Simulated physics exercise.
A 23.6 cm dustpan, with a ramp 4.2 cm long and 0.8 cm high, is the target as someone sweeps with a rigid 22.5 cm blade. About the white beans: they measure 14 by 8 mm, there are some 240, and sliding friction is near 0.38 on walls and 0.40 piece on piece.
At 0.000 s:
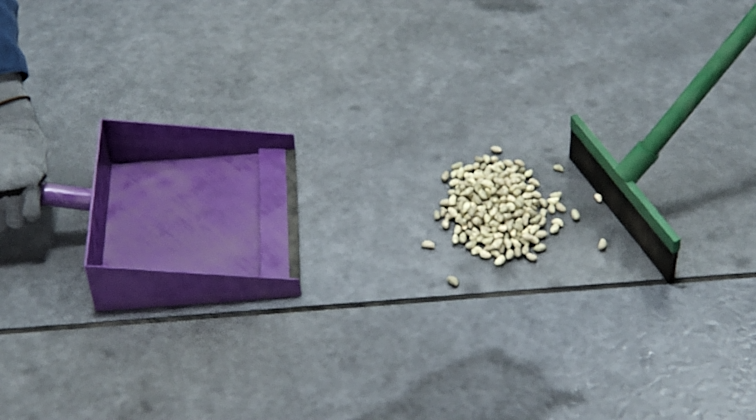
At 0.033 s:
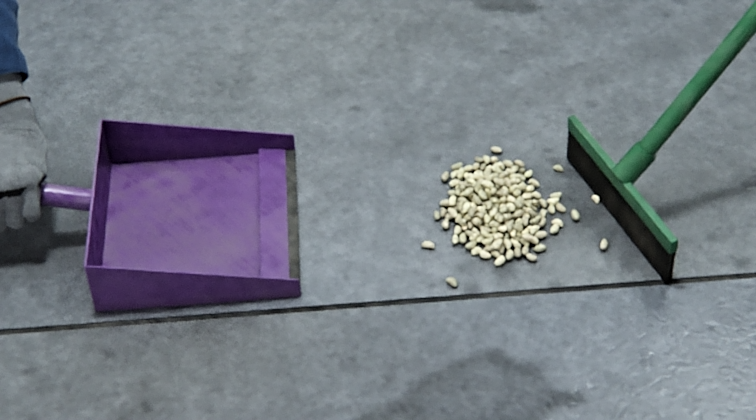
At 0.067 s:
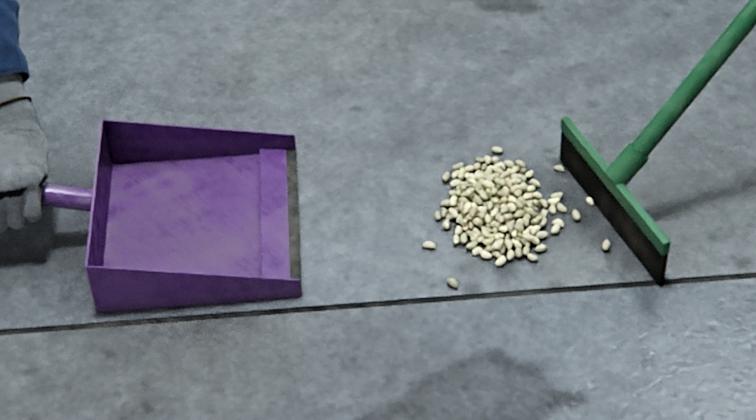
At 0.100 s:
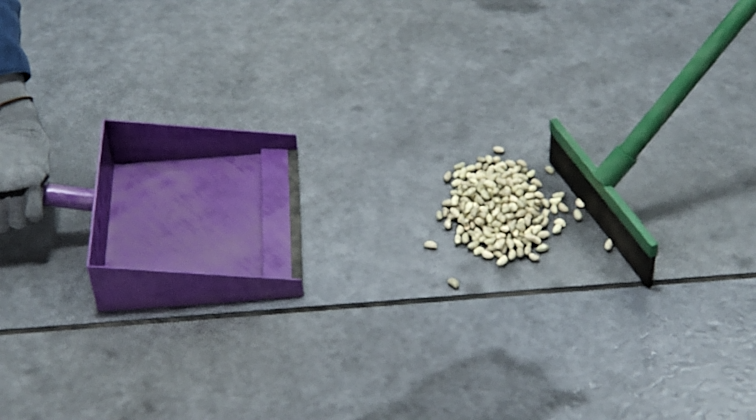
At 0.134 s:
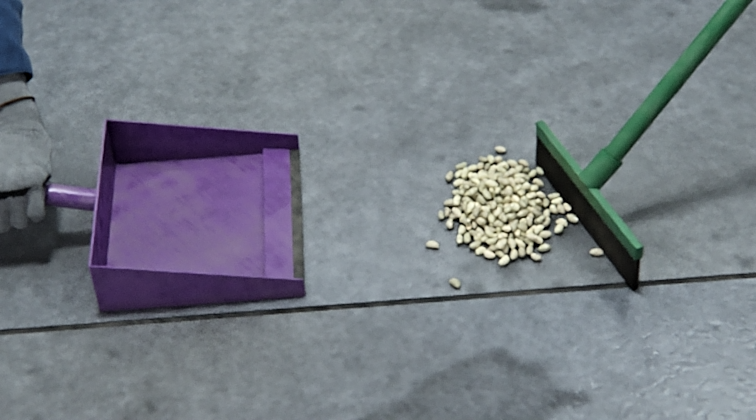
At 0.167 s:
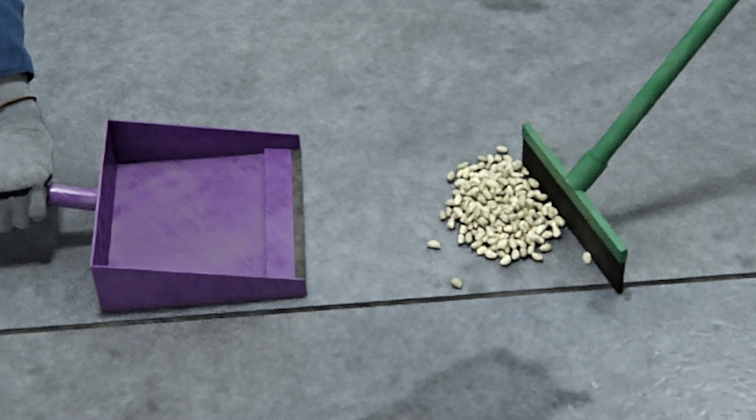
A green squeegee-like tool with a dark blade slides steadily left across a grey concrete floor, seen from above at an angle, and meets the near side of a pile of pale beans. A purple dustpan sits at left, its handle held by a grey-gloved hand below a blue sleeve. The blade gathers stray beans and presses the pile's right edge, while pan and camera stay almost still.
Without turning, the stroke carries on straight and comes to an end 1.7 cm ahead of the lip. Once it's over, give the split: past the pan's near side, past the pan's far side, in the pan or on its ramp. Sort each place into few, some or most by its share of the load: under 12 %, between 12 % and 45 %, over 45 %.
Shares: Near side: Some; far side: Few; pan: Some.
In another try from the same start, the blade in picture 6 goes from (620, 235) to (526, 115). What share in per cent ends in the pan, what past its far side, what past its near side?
Final per cent - pan 0, far 5, near 5.
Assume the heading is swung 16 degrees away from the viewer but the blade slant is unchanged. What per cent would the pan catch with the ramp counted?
Estimate: 10 % in pan or on ramp.
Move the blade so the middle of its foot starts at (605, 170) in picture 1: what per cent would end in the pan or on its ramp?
The pan and its ramp would take some 5 per cent.
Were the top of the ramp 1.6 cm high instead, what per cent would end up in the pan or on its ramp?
That change would give about 20 per cent.
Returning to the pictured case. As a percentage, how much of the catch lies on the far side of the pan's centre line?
I'd put it at around 20 per cent.
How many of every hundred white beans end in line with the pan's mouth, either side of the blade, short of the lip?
About 55 per cent.
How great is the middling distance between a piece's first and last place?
Near 22 cm.
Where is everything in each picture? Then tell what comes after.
The first frame shows blade from (675, 246) to (575, 125), moved 0.0 cm, 0 of the pieces shifted so far; middle of the pieces at (497, 206); pan at (184, 228).
The second frame shows blade from (672, 247) to (572, 125), moved 0.3 cm, 0 of the pieces shifted so far; middle of the pieces at (497, 207).
The third frame shows blade from (664, 249) to (565, 127), moved 1.2 cm, 1 of the pieces shifted so far; middle of the pieces at (498, 207).
The fourth frame shows blade from (652, 251) to (554, 128), moved 2.7 cm, 2 of the pieces shifted so far; middle of the pieces at (500, 207).
The fifth frame shows blade from (637, 253) to (541, 131), moved 4.6 cm, 6 of the pieces shifted so far; middle of the pieces at (502, 206).
The sixth frame shows blade from (622, 256) to (527, 133), moved 6.4 cm, 49 of the pieces shifted so far; middle of the pieces at (502, 206); pan at (189, 228). Its pace works out near 0.54 m/s, heading 7 degrees towards the viewer's side.
After 0.39 s, middle of the blade 18 cm from the lip; 0 % over the lip, far side 0 %, near side 5 %.
Then, at 0.54 s, middle of the blade 10 cm from the lip; 0 % over the lip, far side 0 %, near side 10 %.
After 0.82 s, middle of the blade 5 cm from the lip; 25 % over the lip, far side 0 %, near side 20 %.
In the end, at 2.3 s, near side 20 %, far side 0 %, pan 20 %, in front of the lip or behind the blade 55 %.
